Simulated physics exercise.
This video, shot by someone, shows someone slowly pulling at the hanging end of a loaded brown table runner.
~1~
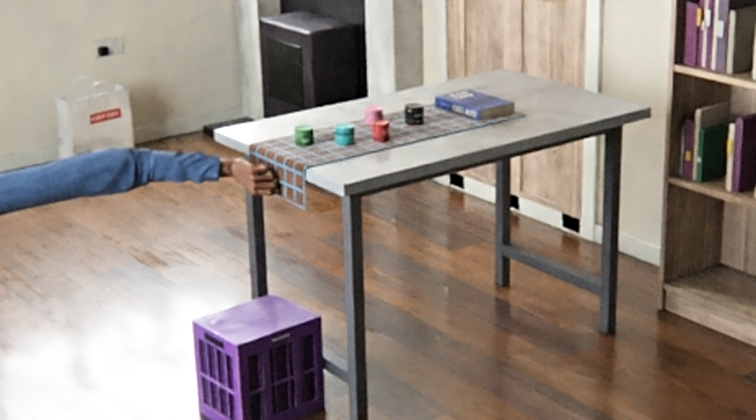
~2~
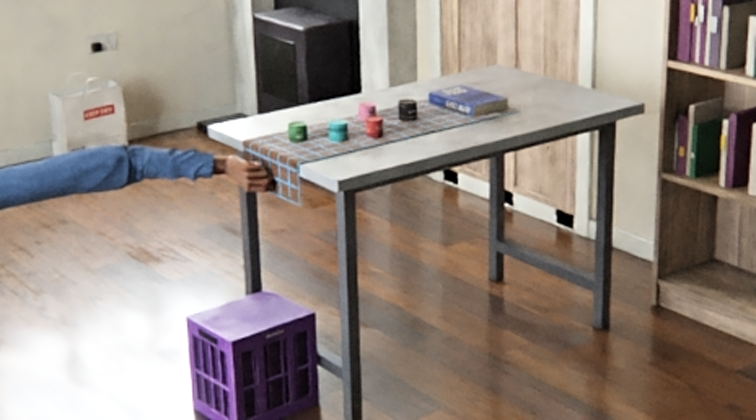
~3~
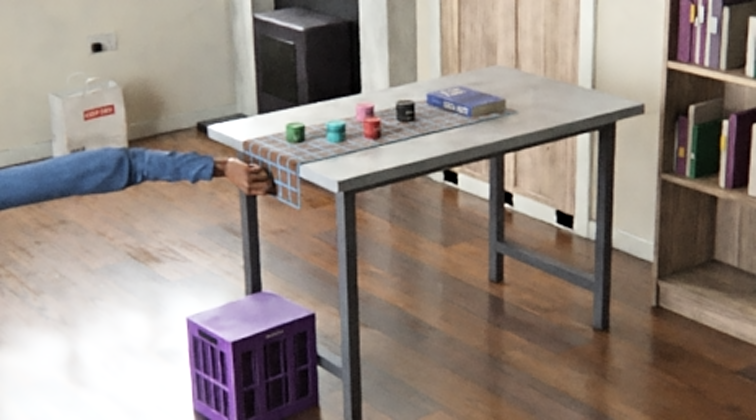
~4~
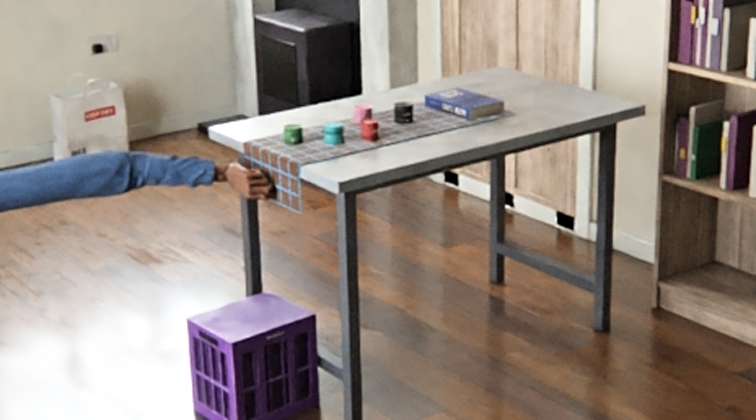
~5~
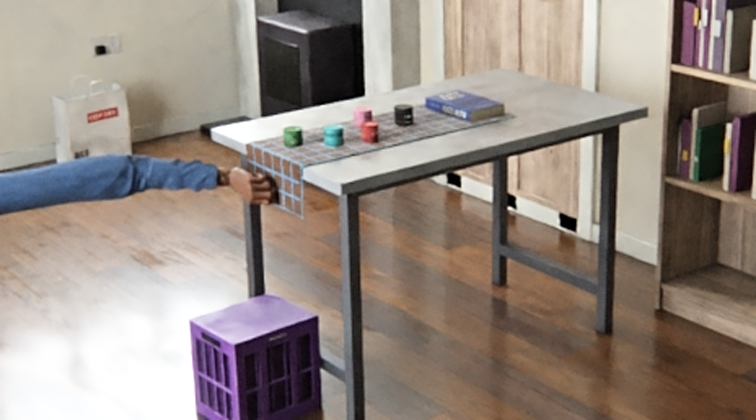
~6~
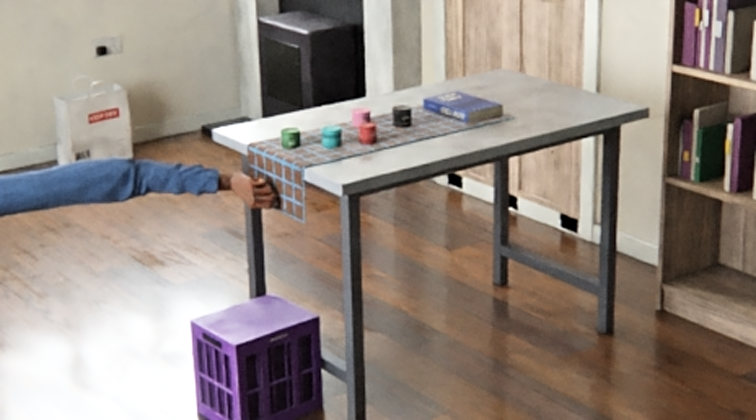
In the video, a hand reaching in from the left slowly pulls the hanging end of a brown checked runner down a little over a table's edge, and five small coloured pots and a blue book shift slightly left with it.
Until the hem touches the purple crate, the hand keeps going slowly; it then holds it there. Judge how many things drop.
Dropped things in total: Three.
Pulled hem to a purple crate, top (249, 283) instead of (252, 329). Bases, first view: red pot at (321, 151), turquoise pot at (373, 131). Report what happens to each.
Outcome for the red pot: It is lost. Outcome for the turquoise pot: It stays.
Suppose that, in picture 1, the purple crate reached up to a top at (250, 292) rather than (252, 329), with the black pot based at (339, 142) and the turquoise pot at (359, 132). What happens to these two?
The black pot falls, the turquoise pot remains up.
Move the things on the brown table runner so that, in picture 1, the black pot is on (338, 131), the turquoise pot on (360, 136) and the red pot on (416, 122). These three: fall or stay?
Watch the black pot go down, the turquoise pot go down and the red pot hang on.
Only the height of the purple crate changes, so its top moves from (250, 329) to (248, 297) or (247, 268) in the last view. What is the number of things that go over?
The count comes out 2 and 1.
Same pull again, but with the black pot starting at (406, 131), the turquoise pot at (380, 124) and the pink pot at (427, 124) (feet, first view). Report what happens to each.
The black pot will stay where it is, the turquoise pot will stay where it is, and the pink pot will stay where it is.
Soon after, hem near (278, 272); green pot and turquoise pot gone.
After that, hem on the crate; green pot, turquoise pot and red pot gone.
In the end, hem on the crate; green pot, turquoise pot and red pot gone. The answer is three.
